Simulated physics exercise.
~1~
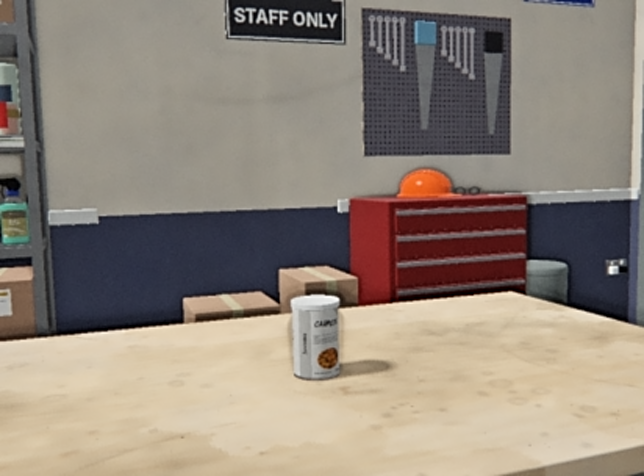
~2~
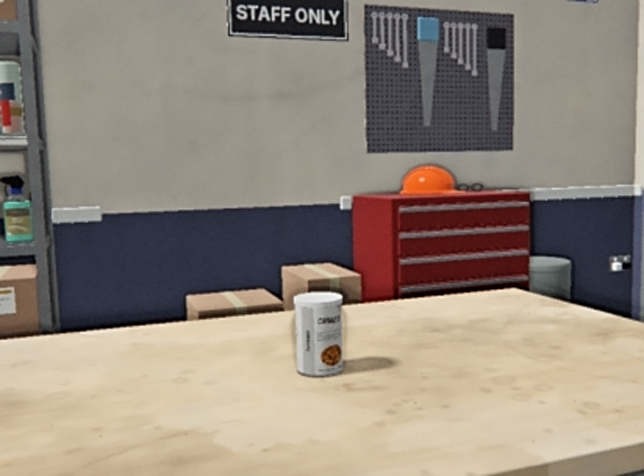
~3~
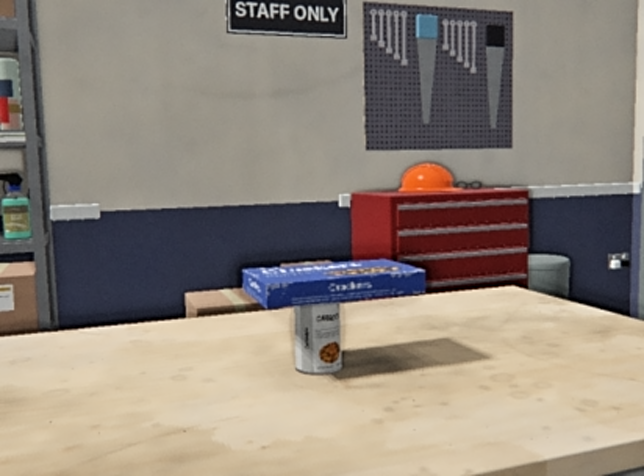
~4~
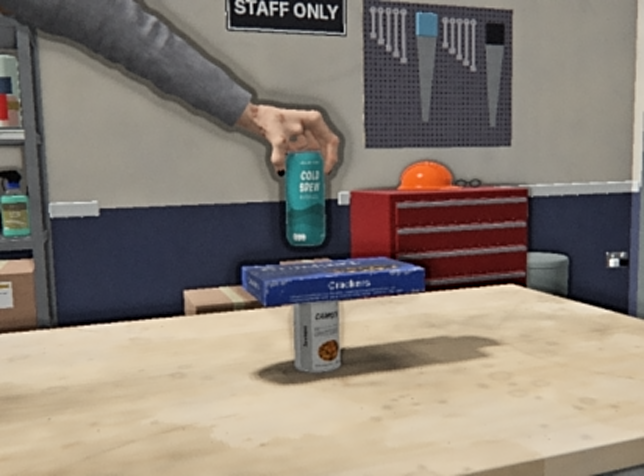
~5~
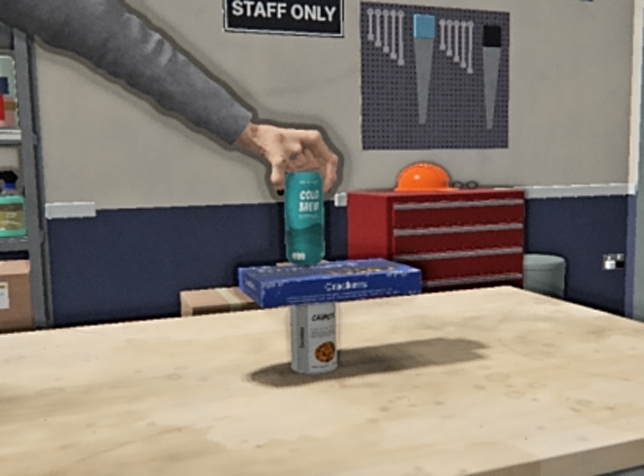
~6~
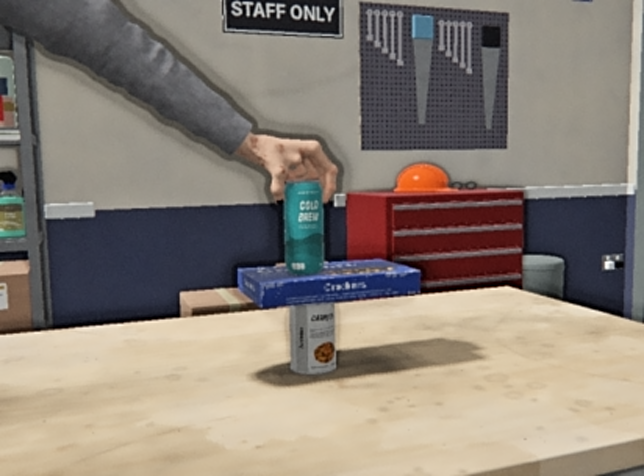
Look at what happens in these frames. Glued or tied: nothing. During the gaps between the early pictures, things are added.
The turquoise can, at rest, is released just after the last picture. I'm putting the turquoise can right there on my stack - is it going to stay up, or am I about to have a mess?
My guess is it stays in place.
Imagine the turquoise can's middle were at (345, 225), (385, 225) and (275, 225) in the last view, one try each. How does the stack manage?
With the first release it tips over; with the second it tips over; with the third it stays steady.
Then, 0.20 s on from there, no change.
Then, 0.60 s on from there, turquoise can resting near (304, 227).
In the end, all 3 unmoved. At the end, from the last picture's camera, turquoise can near (304, 227). The stack keeps its balance.
